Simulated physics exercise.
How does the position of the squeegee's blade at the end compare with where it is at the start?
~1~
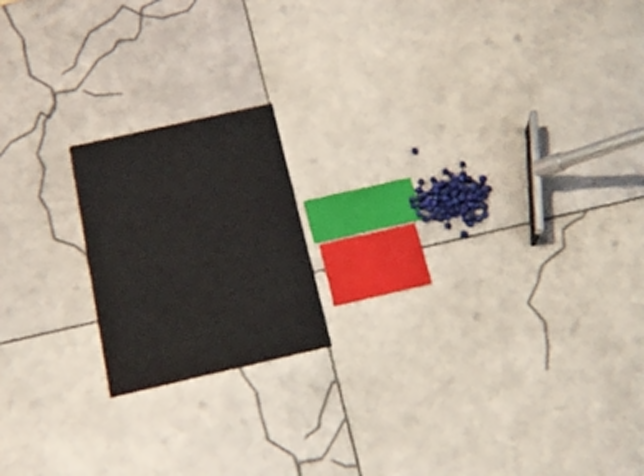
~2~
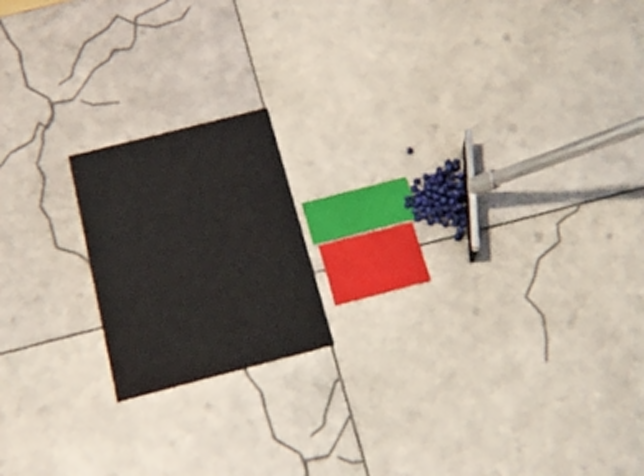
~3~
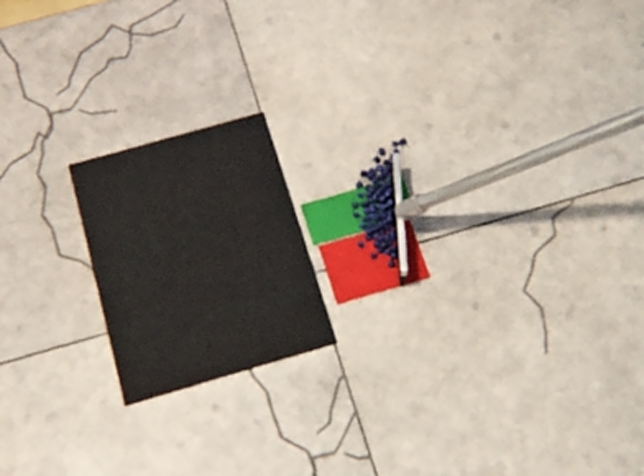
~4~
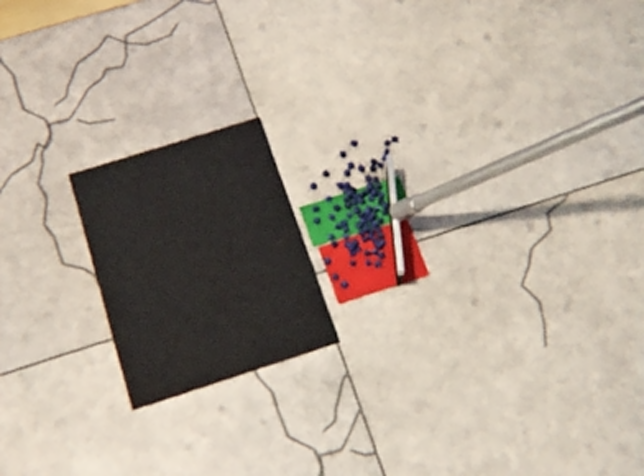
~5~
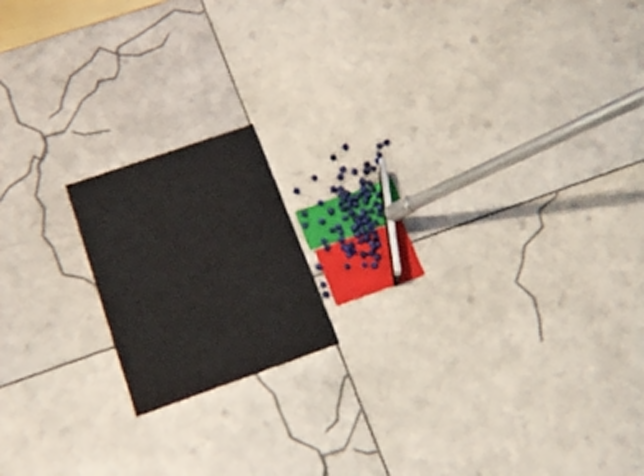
The blade starts well to the right of the coloured sheets, with a gap between it and the berries. By the end it is farther left, standing over the right-hand part of the green and red sheets.
A squeegee pushes small blue berries left, and they scatter mostly across green and red sheets.
